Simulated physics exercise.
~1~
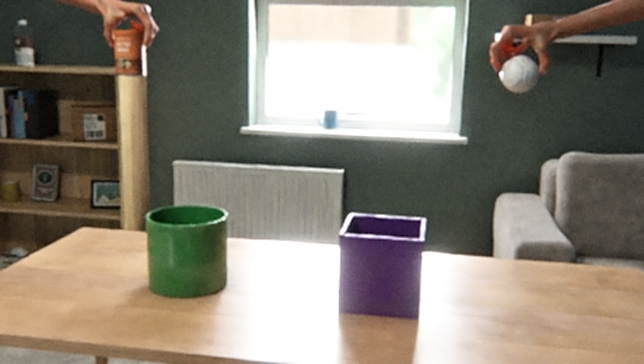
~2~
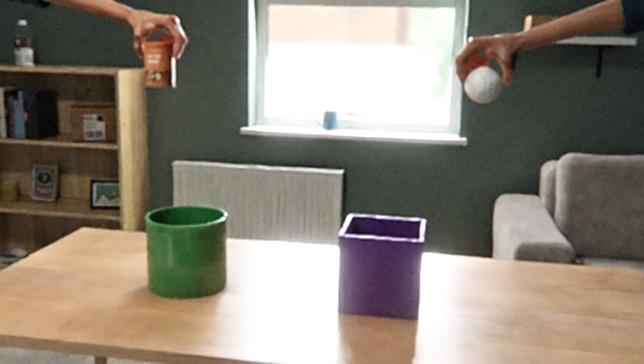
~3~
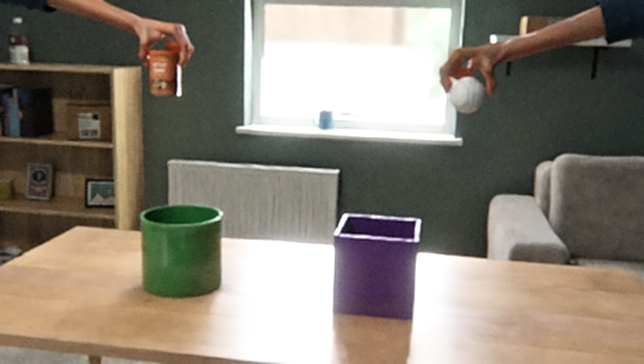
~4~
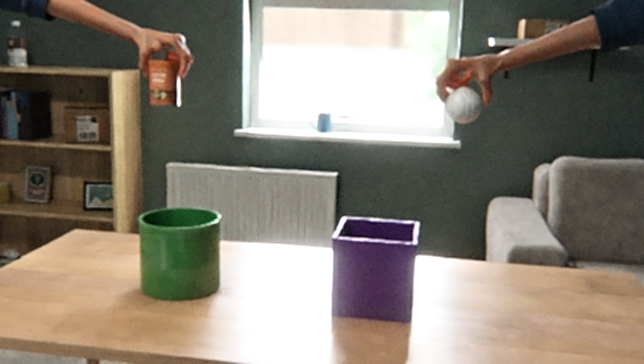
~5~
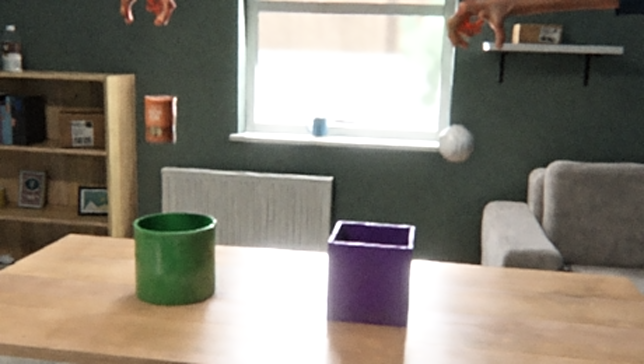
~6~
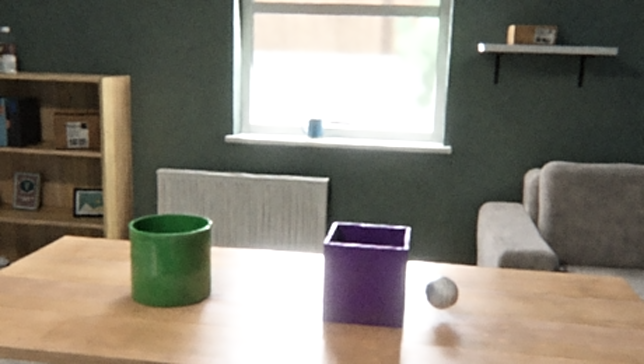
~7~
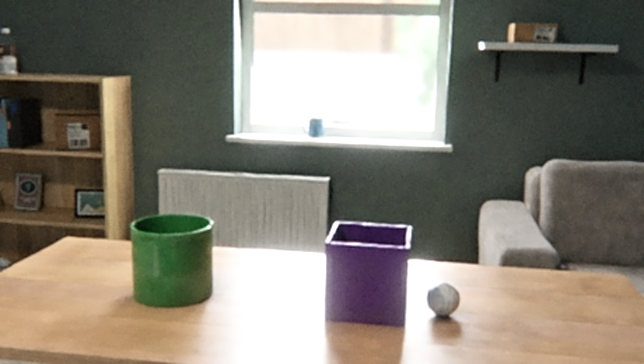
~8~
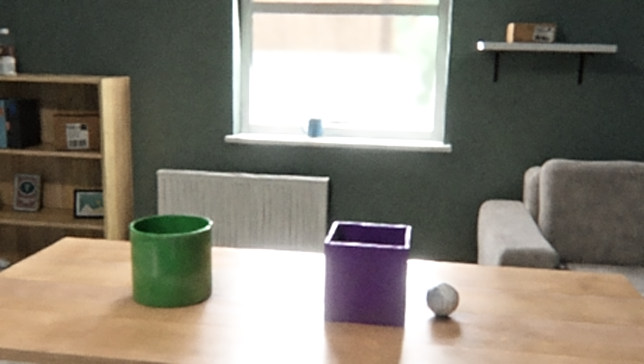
In a living room, two hands held an orange tin and a white onion above a wooden table and let go, and the tin dropped into the green bucket while the onion landed on the tabletop just right of the purple crate.
